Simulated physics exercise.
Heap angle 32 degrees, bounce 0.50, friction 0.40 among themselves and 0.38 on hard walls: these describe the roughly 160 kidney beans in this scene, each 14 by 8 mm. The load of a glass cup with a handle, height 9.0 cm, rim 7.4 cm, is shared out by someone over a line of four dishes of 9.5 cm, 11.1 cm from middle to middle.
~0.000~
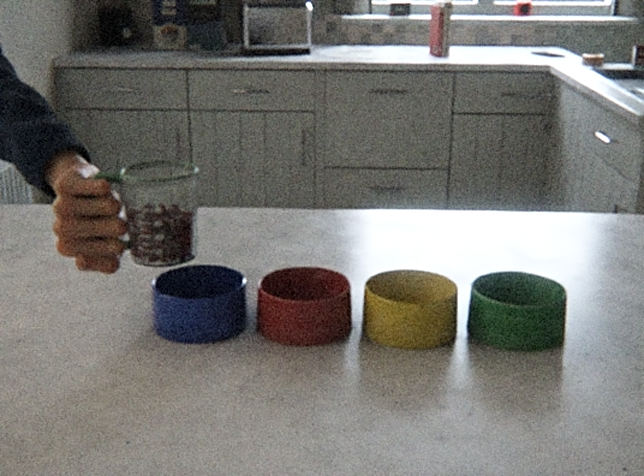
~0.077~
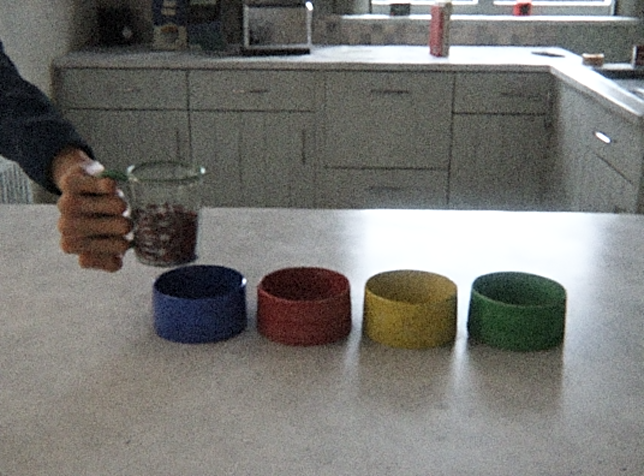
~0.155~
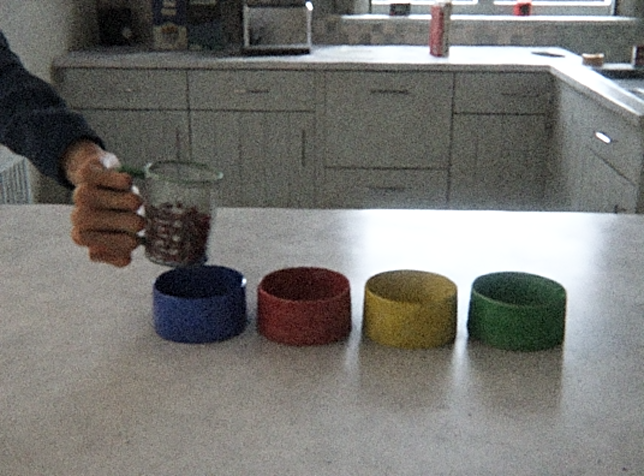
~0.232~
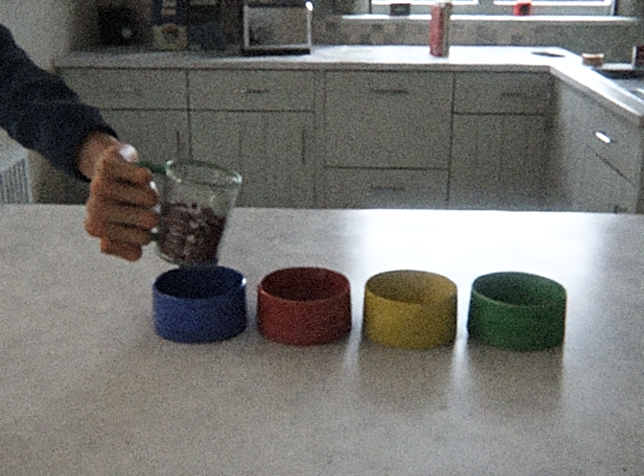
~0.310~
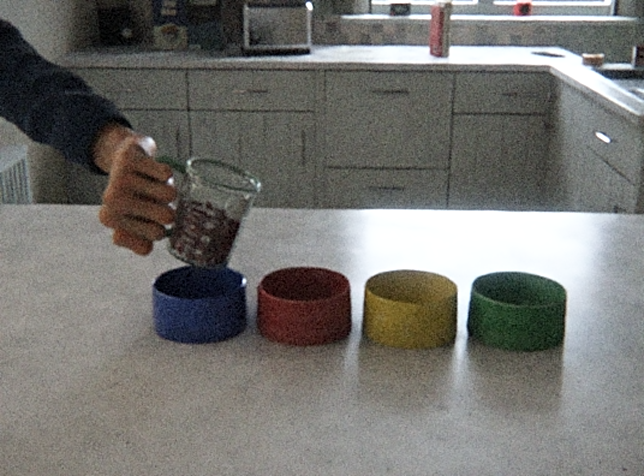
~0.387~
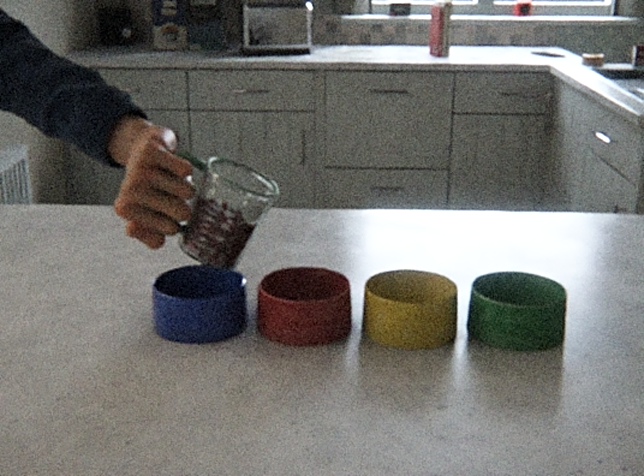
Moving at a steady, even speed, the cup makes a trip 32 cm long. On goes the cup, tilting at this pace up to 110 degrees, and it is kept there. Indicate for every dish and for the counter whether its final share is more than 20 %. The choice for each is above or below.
Outcome: Red dish: Ends up with a fifth or less. Blue dish: Ends up with a fifth or less. Green dish: Ends up with more than a fifth. Yellow dish: Ends up with a fifth or less. Counter: Ends up with a fifth or less.
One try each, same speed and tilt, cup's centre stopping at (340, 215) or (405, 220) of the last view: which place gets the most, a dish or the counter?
Try 1 - yellow; try 2 - yellow.
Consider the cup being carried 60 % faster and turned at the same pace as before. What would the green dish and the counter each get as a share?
Result - green dish: 100; counter: 0.
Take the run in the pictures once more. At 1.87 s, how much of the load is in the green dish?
85 % so far.
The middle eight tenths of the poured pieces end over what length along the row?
That stretch measures near 5 centimetres.
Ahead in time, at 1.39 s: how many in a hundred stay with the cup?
Around 100 per cent of the load.
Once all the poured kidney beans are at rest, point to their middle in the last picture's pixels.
At about (525, 312).
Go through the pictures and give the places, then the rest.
In the first frame, cup at (162, 214), tilt 0 degrees, lip at (195, 172), moved 0.0 cm; middle of the pieces at (166, 236); blue dish at (199, 282); red dish at (304, 284); yellow dish at (411, 286); green dish at (519, 288).
In the second frame, cup at (167, 214), tilt 2 degrees, lip at (202, 173), moved 0.5 cm; middle of the pieces at (170, 236).
In the third frame, cup at (180, 214), tilt 7 degrees, lip at (220, 177), moved 1.9 cm; middle of the pieces at (181, 236).
In the fourth frame, cup at (195, 214), tilt 13 degrees, lip at (239, 182), moved 3.5 cm; middle of the pieces at (193, 236).
In the fifth frame, cup at (211, 215), tilt 19 degrees, lip at (258, 187), moved 5.0 cm; middle of the pieces at (206, 236).
In the sixth frame, cup at (226, 215), tilt 25 degrees, lip at (277, 192), moved 6.6 cm; middle of the pieces at (218, 235); blue dish at (199, 282); red dish at (304, 284); yellow dish at (411, 286); green dish at (519, 288). The cup turns about 75 degrees a second and travels 20 cm a second.
After 0.99 s, tilt 72 degrees; cup holds 100 %.
After 1.39 s, tilt 103 degrees; cup holds 100 %.
After 1.87 s, tilt 110 degrees; cup holds 15 %, green 85 %.
In the end, at 2.7 s, red 0 %, blue 0 %, green 100 %, yellow 0 %, counter 0 %.
